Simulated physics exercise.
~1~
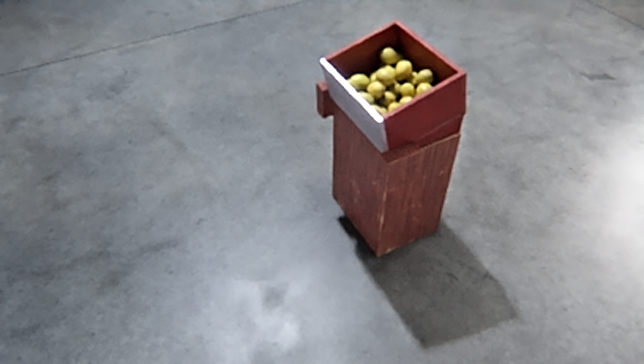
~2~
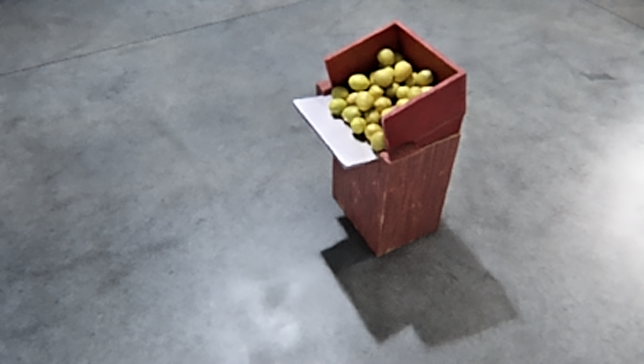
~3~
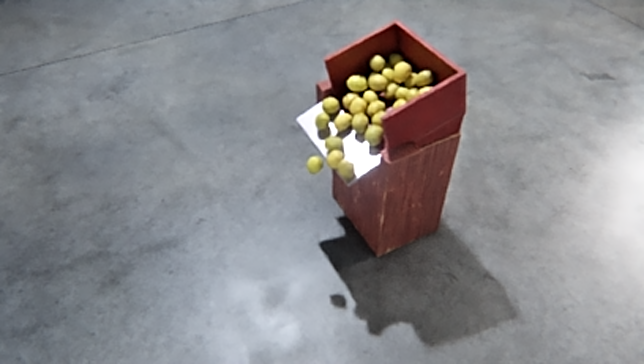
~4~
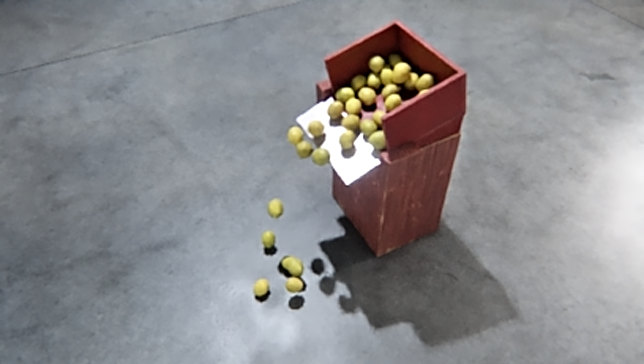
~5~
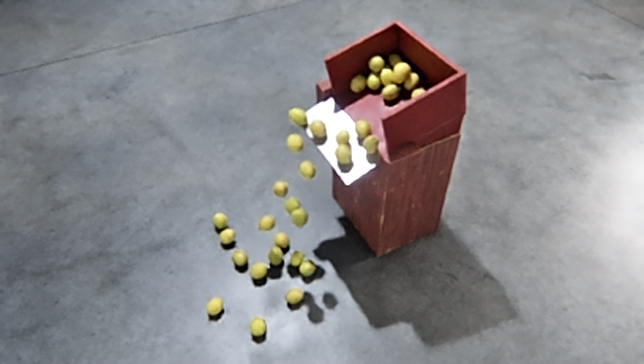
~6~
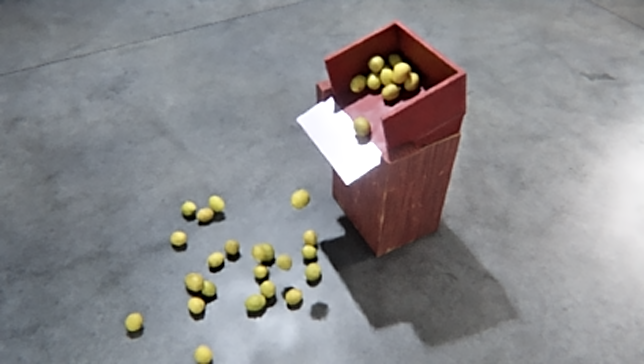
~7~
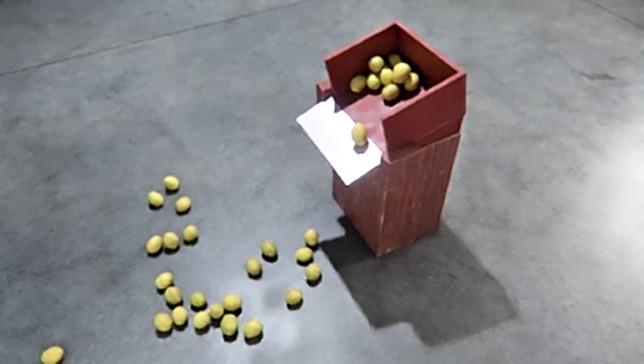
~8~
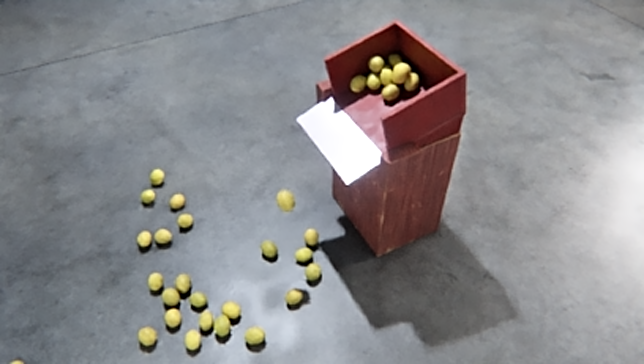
A red wooden chute full of yellow lemons stood on a stand as its white front flap dropped open, and the lemons spilled left onto the grey floor, rolling apart until most lay scattered and a small cluster remained inside.
